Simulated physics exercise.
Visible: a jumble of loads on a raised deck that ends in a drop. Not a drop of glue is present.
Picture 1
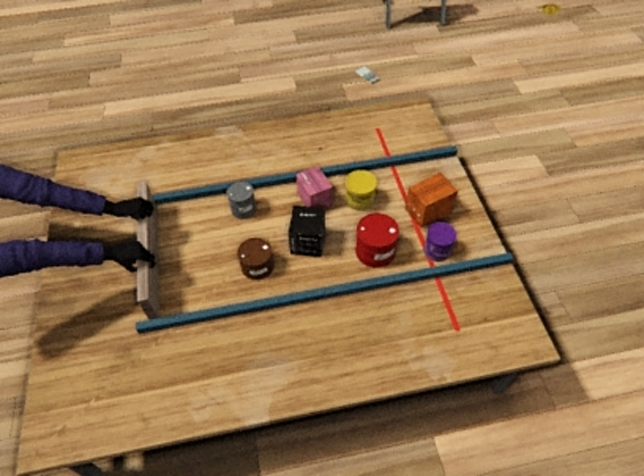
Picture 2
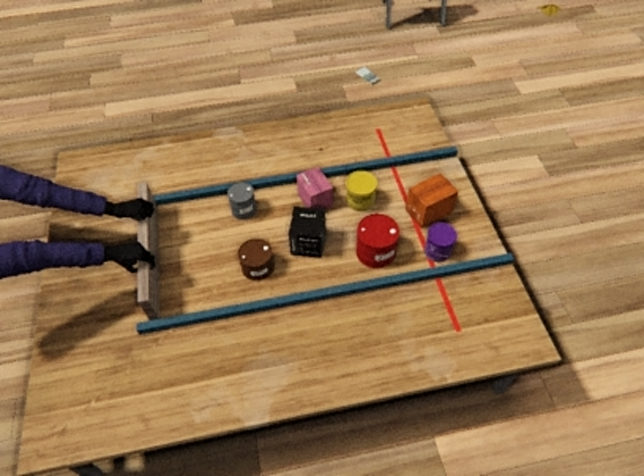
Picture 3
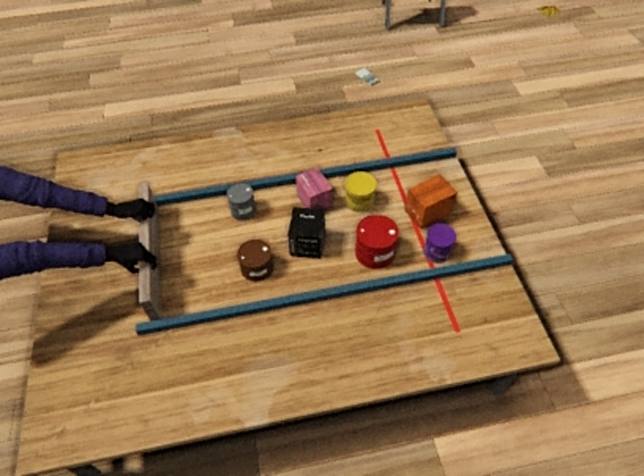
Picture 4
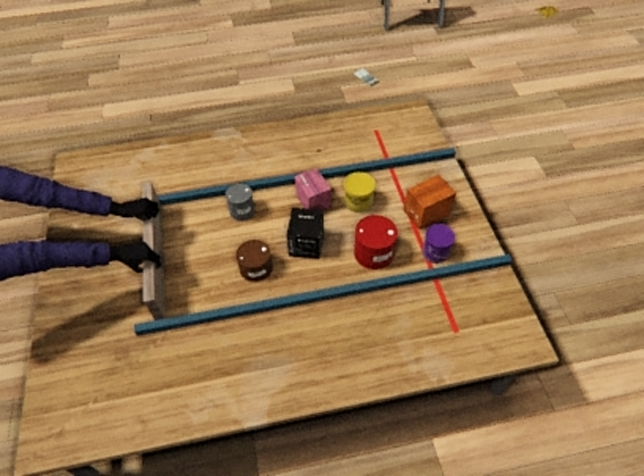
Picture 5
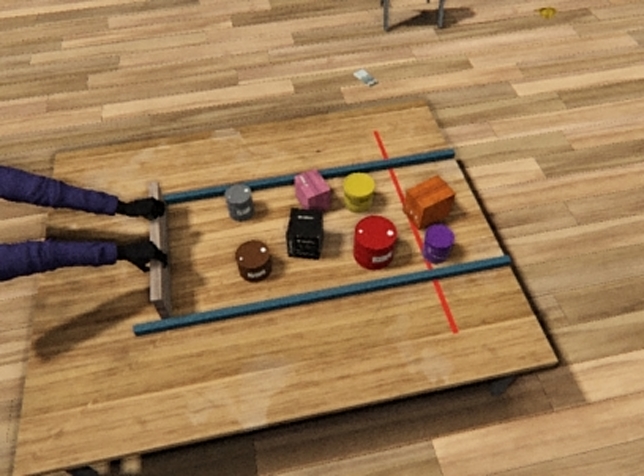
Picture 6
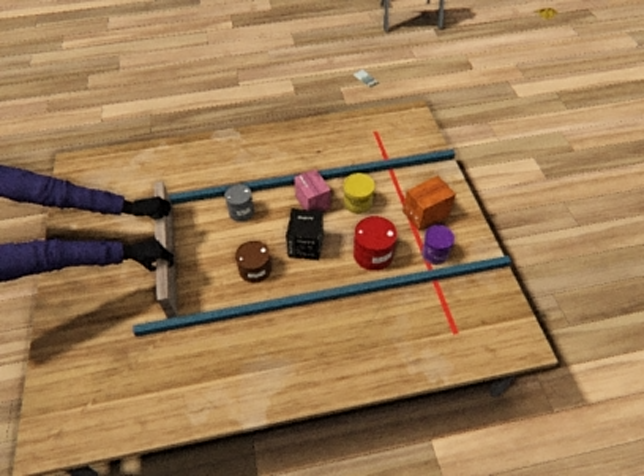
Two dark-sleeved, black-gloved arms reach in from the left over a wooden table on a plank floor, seen from above at an angle. Between two blue rails sit a grey canister, brown container, pink box, black box, yellow pail and red canister, with an orange parcel and purple pail by a red tape line at right. The hands slide an upright plank slightly rightward, the objects staying put and the view barely shifting.
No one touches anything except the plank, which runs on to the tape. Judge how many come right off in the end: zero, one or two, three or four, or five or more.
Fallen: One or two.
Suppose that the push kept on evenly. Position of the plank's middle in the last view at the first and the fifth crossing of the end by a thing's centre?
Roughly (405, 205) and then roughly (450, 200).
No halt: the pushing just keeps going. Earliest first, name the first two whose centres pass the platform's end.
Purple pail, then orange parcel.
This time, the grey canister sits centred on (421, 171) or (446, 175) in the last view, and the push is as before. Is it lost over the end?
The grey canister stays put the first time and stays put the second time.
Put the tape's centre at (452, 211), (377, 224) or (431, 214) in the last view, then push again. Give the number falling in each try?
First 5, then 0, then 2.
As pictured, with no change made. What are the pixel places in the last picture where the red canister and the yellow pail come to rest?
About (474, 230), and the other about (453, 188).
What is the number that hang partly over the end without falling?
1 in all.
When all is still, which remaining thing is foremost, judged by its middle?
It's the orange parcel.
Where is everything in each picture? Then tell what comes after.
Orange parcel (431, 200); purple pail (440, 242); yellow pail (361, 191); plank (148, 248); tape (412, 215), in the first frame.
Purple pail (440, 243); plank (149, 249), in the second frame.
Yellow pail (360, 192); black box (307, 233), in the third frame.
Orange parcel (429, 202); grey canister (240, 202), in the fourth frame.
Purple pail (437, 245); red canister (374, 243), in the fifth frame.
Orange parcel (428, 203); purple pail (437, 246); yellow pail (359, 194); plank (166, 248); tape (410, 218), in the sixth frame.
Soon after, none off yet; orange parcel at rest near (428, 203); purple pail at rest near (437, 246); yellow pail at rest near (359, 194).
Then, none off yet; orange parcel at rest near (428, 203); purple pail at rest near (437, 246); yellow pail moved about its own width near (380, 196).
At rest, the number that fall off is one or two; fallen, purple pail.
